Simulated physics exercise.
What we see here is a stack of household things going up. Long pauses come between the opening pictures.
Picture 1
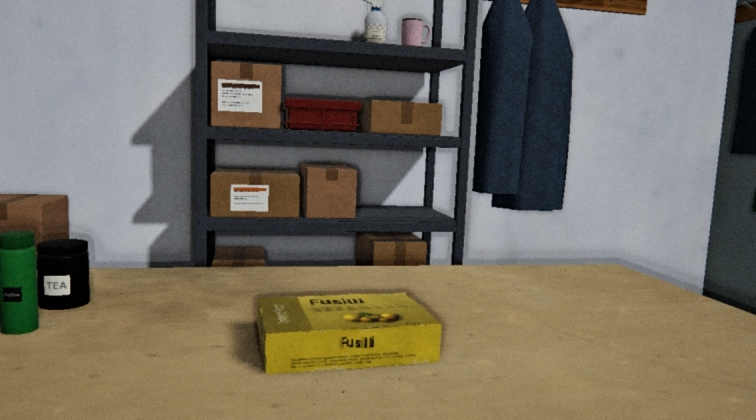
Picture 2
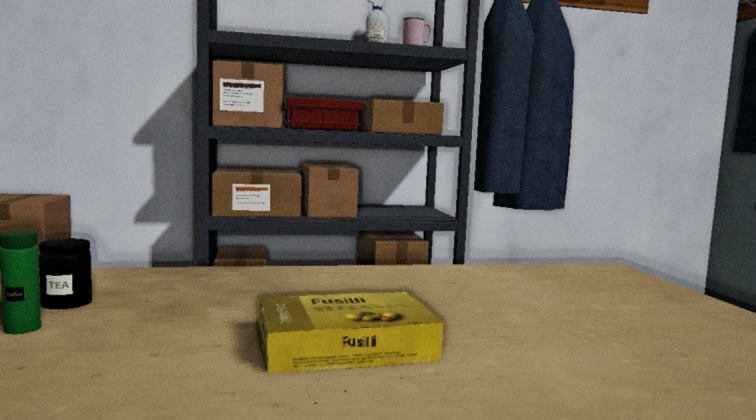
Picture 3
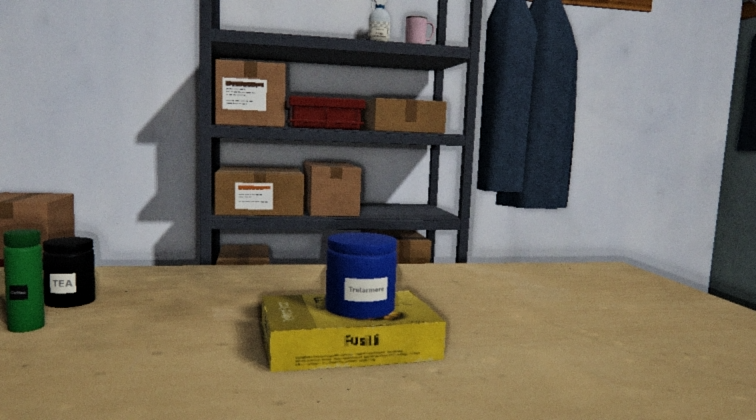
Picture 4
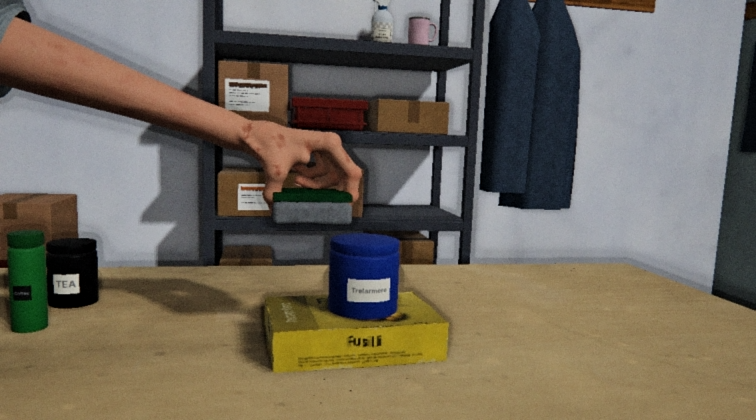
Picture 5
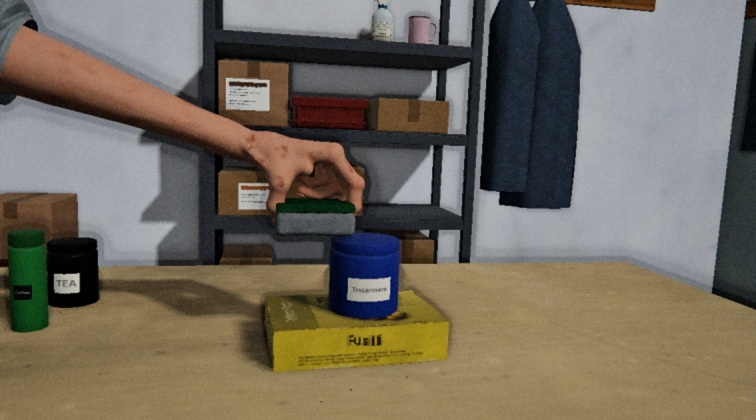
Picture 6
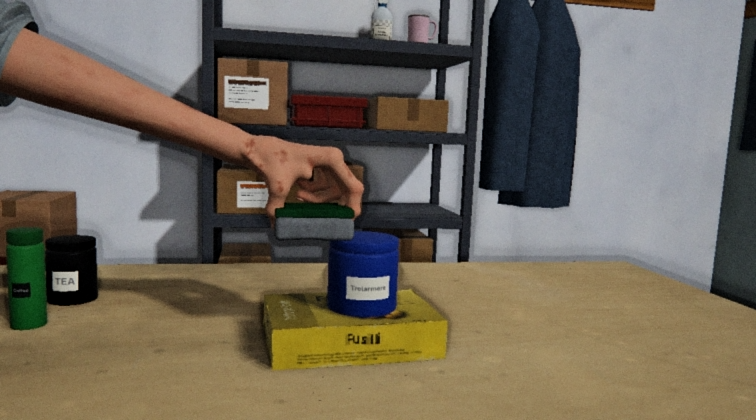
On a wooden table before a storage shelf, a yellow packet lies alone between views until a blue canister appears on top; a hand then holds a grey and green sponge above the stack, lowering it slightly beside the canister.
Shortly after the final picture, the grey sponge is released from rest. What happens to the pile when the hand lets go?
The pile tips over.
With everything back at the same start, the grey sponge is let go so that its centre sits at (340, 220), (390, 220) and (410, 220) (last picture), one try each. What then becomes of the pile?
First, it stays up; second, it keeps its balance; third, it comes apart.
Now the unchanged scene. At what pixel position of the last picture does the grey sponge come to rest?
End position: Approximately (134, 358).
Then, 0.40 s past the last view, grey sponge now fallen.
Then, 0.60 s past the last view, things are still on the move.
Finally, fallen, grey sponge; the other 4 still in place. Final places as the last picture's camera would see them, grey sponge near (134, 358). The pile gives way.
